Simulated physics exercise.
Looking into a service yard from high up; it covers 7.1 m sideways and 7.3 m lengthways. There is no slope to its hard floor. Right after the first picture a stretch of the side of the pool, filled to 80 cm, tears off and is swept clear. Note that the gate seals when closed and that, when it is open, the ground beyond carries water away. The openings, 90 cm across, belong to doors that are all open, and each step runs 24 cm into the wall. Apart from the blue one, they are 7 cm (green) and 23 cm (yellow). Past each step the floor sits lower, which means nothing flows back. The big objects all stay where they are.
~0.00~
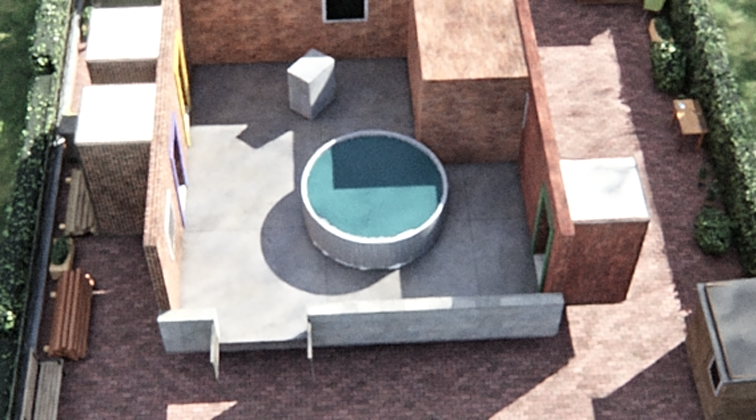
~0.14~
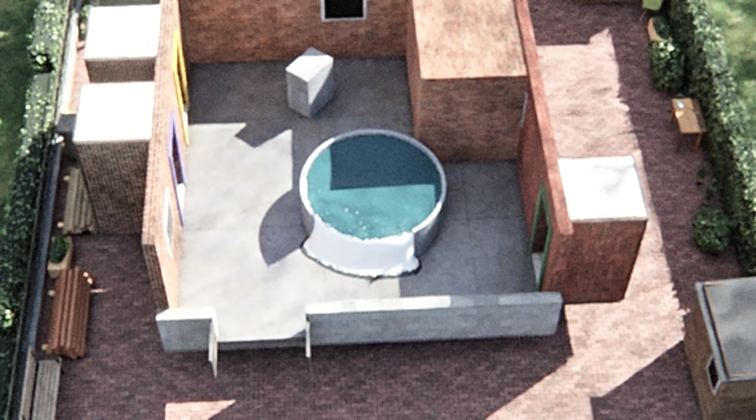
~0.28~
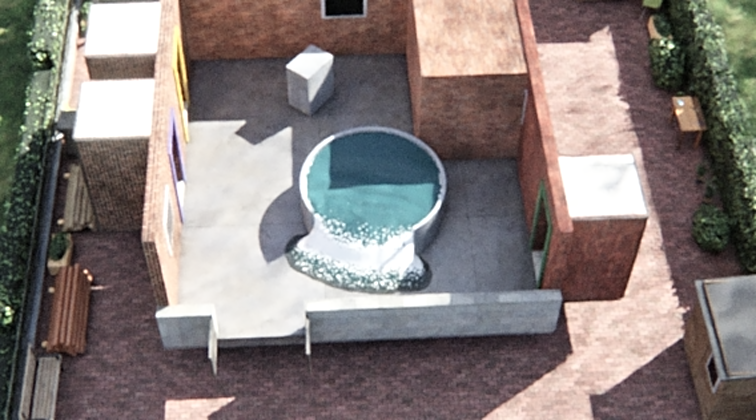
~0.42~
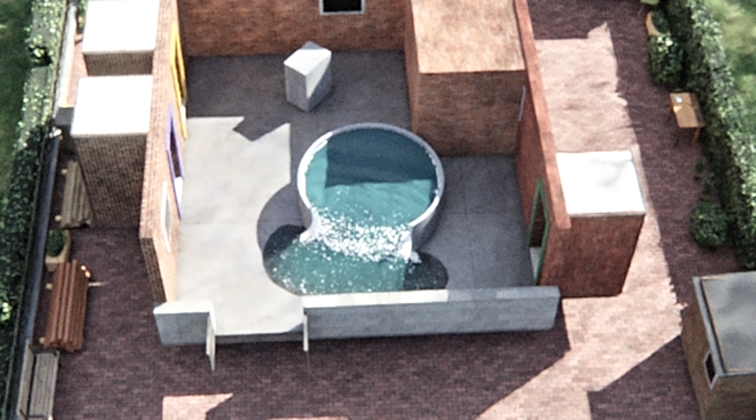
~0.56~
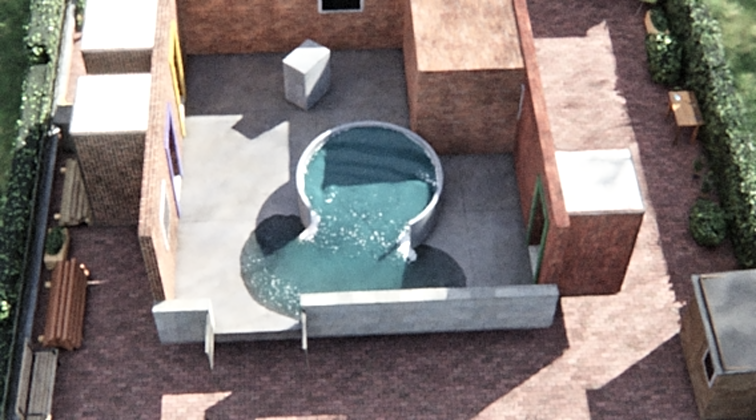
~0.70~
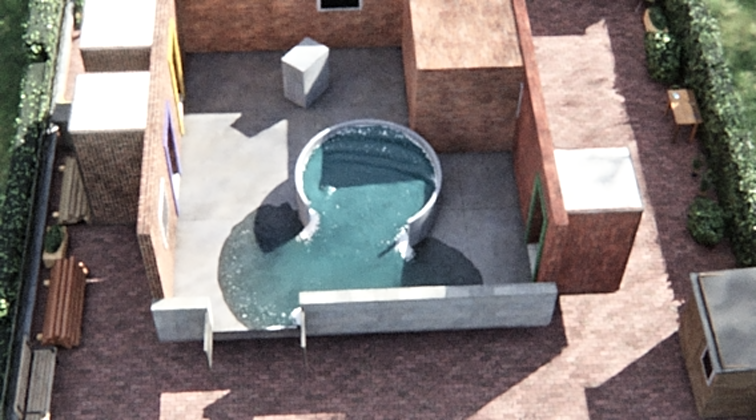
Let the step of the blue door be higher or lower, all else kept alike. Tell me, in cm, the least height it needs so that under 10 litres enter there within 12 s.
Around 6.5 cm at the least.
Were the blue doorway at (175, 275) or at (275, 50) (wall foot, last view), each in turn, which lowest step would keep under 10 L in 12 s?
Roughly 31 cm for the first and 10.5 cm for the second.
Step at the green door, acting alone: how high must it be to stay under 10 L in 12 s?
The green door needs around 28 cm.
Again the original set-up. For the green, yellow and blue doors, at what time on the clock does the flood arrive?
It gets to green at 1.6 s, to yellow at 3.6 s, and to blue at 2.2 s.
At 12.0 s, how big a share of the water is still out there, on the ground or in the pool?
Share still there: Approx. 66 percent.
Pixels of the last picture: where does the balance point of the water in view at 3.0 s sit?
About (350, 247).
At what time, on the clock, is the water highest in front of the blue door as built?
3.2 s.
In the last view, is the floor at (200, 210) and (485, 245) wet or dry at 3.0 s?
I'd call the first touched by the flood and the second touched by the flood.
After 1.4 s water covers 25 % of the floor, deepest (60 cm) near (350, 314); it has not reached the blue door.
After 3.0 s water covers 45 % of the floor, deepest (38 cm) near (172, 314); 8 cm at the blue door, 0 litres in over its 12 cm step.
After 12.0 s water covers 100 % of the floor, deepest (14 cm) near (437, 188); 5 cm at the blue door, 0 litres in over its 12 cm step.
At the blue door as built, the water arrived by 2.3 s and peaked near 10 cm at 3.2 s.
Run again over the same 12 s with other heights there, 19 litres in over 5.5 cm, 6 litres over 7.5 cm. The limit of 10 litres is kept from about 6.5 cm up.
